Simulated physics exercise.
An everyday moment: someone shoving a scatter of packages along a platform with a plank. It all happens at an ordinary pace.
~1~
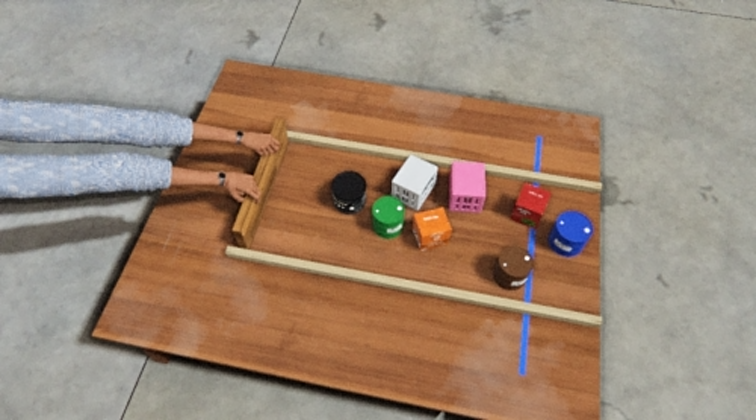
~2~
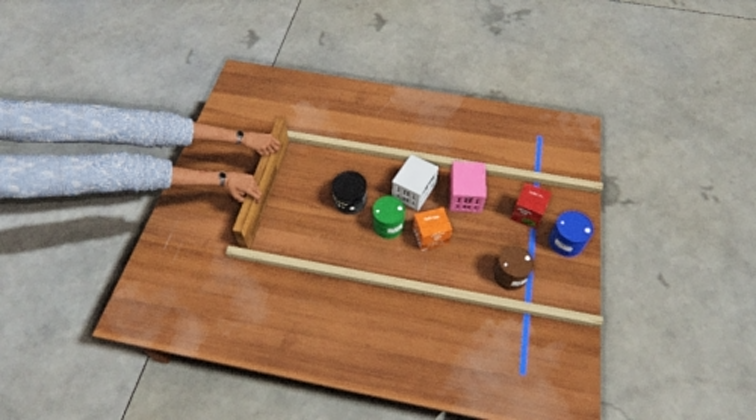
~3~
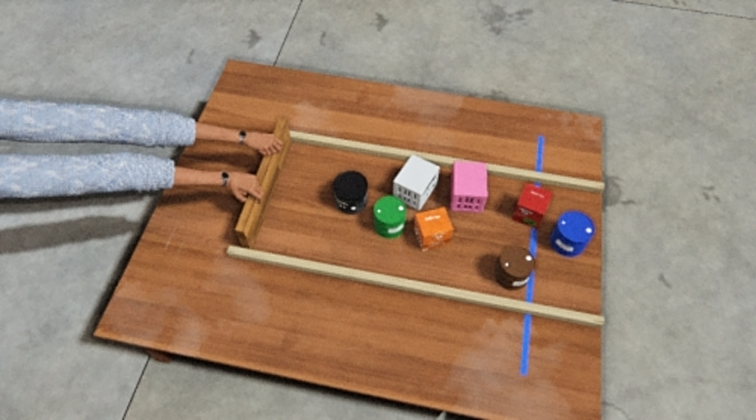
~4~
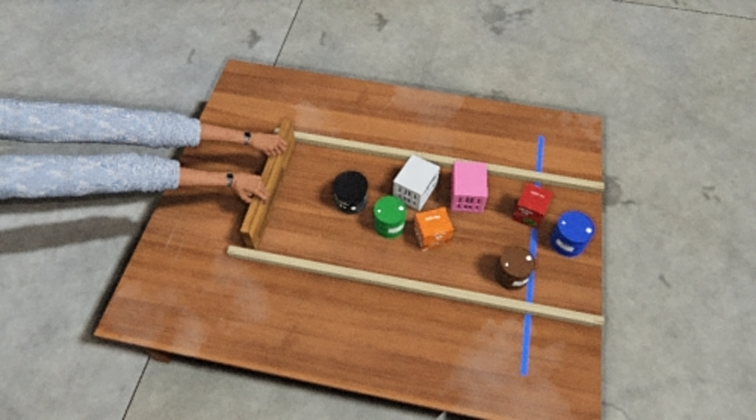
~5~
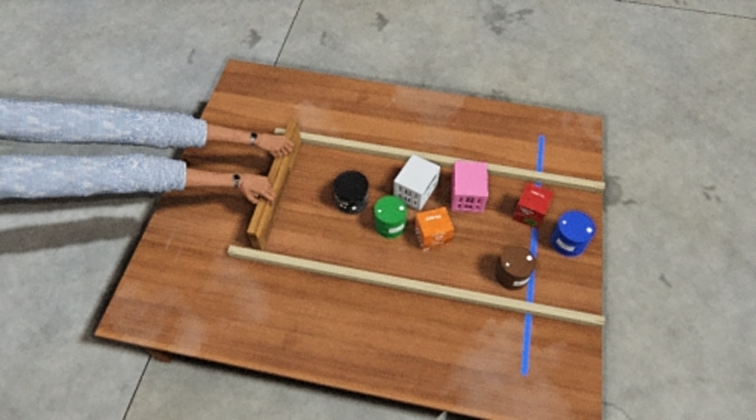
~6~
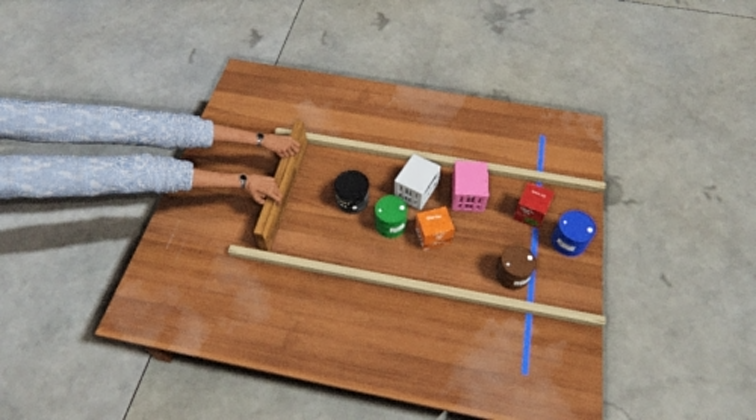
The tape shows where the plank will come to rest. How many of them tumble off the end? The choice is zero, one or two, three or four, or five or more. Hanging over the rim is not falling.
Here the number that fall off is one or two.
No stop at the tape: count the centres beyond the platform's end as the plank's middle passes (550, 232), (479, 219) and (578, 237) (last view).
Past the end: 2, 0 and 4.
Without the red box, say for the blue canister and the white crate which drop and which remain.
The blue canister tumbles off; the white crate is kept.
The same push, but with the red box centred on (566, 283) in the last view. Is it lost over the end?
From there it stays on.
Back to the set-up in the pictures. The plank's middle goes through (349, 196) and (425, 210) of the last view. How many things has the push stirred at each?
At the one place 1, at the other 5.
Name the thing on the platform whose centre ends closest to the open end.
Foremost is the pink crate.
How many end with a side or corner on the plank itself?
4 of them.
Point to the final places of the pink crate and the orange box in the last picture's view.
Near (589, 206) and (583, 246).
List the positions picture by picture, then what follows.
The first picture shows blue canister (570, 234); red box (530, 206); brown canister (513, 269); plank (263, 183); tape (532, 241).
The second picture shows red box (531, 206); white crate (415, 183).
The third picture shows brown canister (515, 269); green canister (390, 218).
The fourth picture shows blue canister (572, 234); plank (271, 183).
The fifth picture shows red box (533, 206); orange box (434, 229).
The sixth picture shows blue canister (573, 234); red box (533, 206); brown canister (516, 268); plank (283, 185); tape (535, 240).
Soon after, none off yet; blue canister at rest near (573, 234); red box at rest near (533, 206); brown canister at rest near (516, 268).
Then, none off yet; blue canister at rest near (573, 234); red box moving near (536, 206); brown canister at rest near (516, 268).
By the end, the number that fall off is one or two; fallen, red box and blue canister.
